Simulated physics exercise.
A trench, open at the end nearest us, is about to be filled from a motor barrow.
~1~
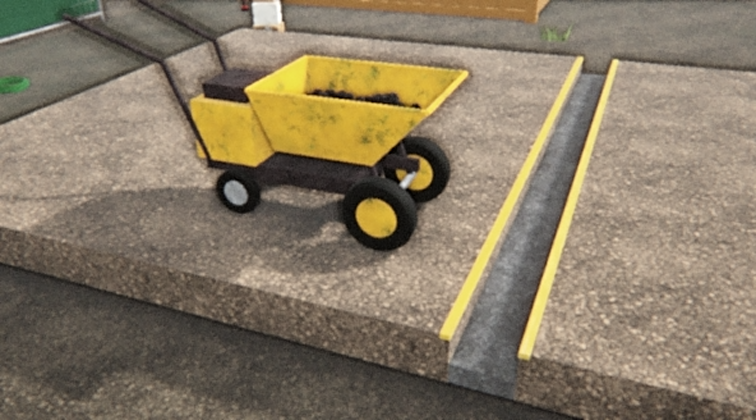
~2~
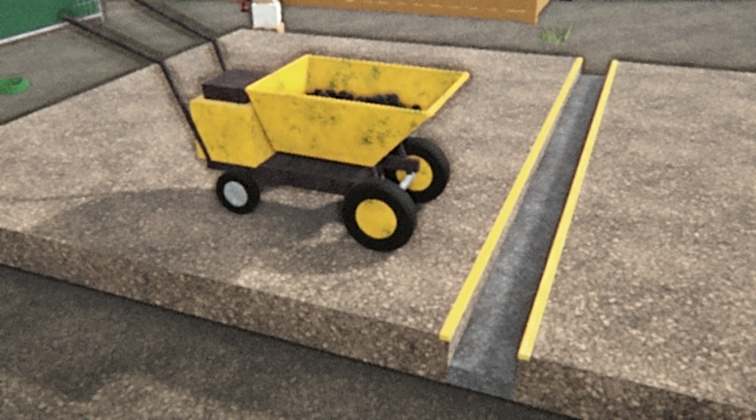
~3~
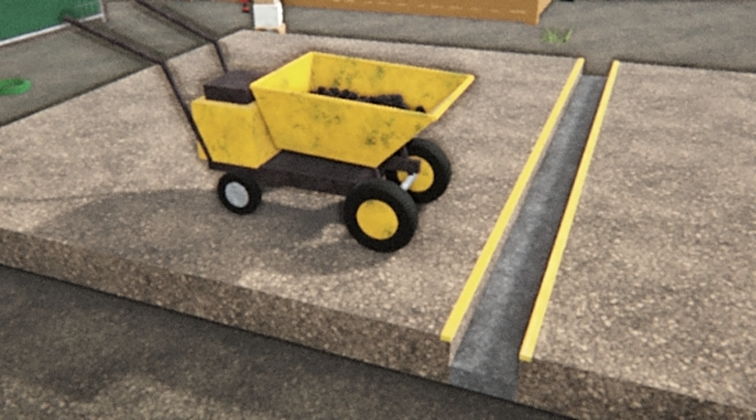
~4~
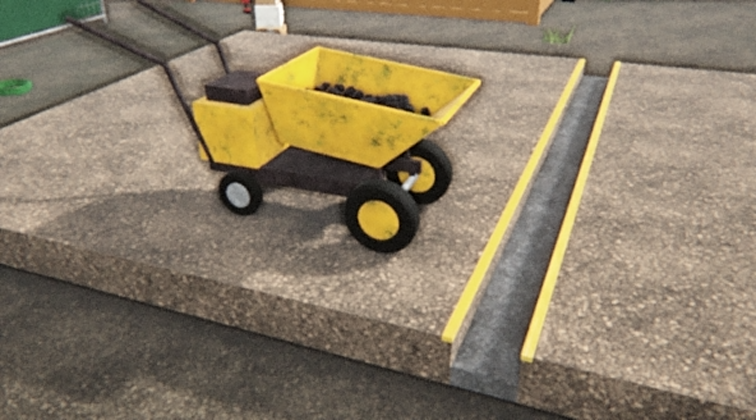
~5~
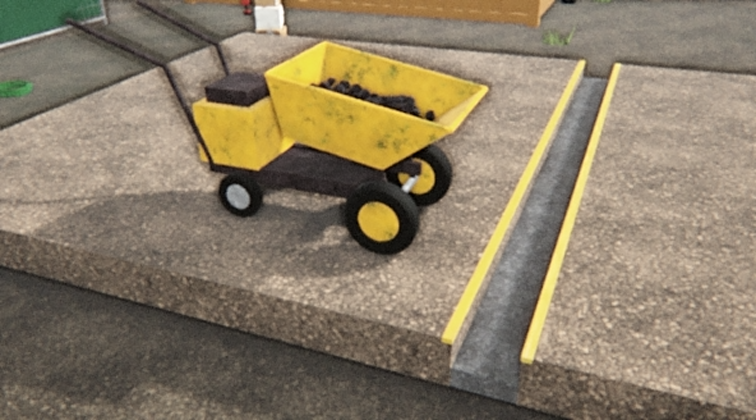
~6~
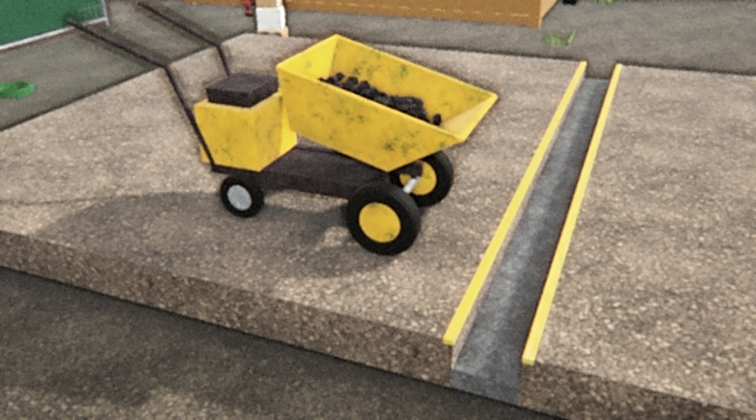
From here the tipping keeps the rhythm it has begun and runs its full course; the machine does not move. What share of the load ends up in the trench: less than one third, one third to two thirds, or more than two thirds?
Past the two-thirds mark.
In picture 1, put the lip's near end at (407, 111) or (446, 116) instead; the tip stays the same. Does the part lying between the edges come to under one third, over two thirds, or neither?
Place one, more than two thirds; place two, the middle third.
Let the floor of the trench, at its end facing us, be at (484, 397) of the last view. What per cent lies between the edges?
Some 80 per cent.
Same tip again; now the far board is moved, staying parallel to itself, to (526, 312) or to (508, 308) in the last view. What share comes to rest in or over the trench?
Respectively, 50 % and 20 %.
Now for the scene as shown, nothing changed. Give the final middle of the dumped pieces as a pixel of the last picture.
About (537, 266).
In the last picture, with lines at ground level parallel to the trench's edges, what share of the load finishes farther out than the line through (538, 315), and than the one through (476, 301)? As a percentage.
About 20 and 100 %.
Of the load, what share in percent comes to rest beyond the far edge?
My estimate is close to 20 in a hundred.
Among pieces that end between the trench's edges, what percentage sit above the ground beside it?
Close to 10 percent.
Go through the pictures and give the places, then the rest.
The first picture shows lip of the skip at (427, 113), level; top of the load at (340, 112), lumps of coal; first edge of the trench at (465, 294); far edge at (538, 310), the trench over half as wide as the skip, and about half as deep as wide.
The second picture shows lip of the skip at (428, 115), level; top of the load at (341, 112).
The third picture shows lip of the skip at (434, 118), tipped barely; top of the load at (332, 107).
The fourth picture shows lip of the skip at (442, 123), tipped a little; top of the load at (338, 105).
The fifth picture shows lip of the skip at (450, 131), tipped a little; top of the load at (329, 103).
The sixth picture shows lip of the skip at (461, 140), tipped clearly; top of the load at (337, 99); first edge of the trench at (468, 299); far edge at (542, 315).
Soon after the last picture, skip tipped steeply; all in the skip.
A little later, skip tipped steeply; nearly all in the skip; a small part in or heaped over the trench; a stray few beyond it.
Later still, skip tipped right over; a small part in the skip; about two thirds in or heaped over the trench; about a quarter beyond it.
At rest, skip tipped right over; most in or heaped over the trench; about a quarter beyond it.
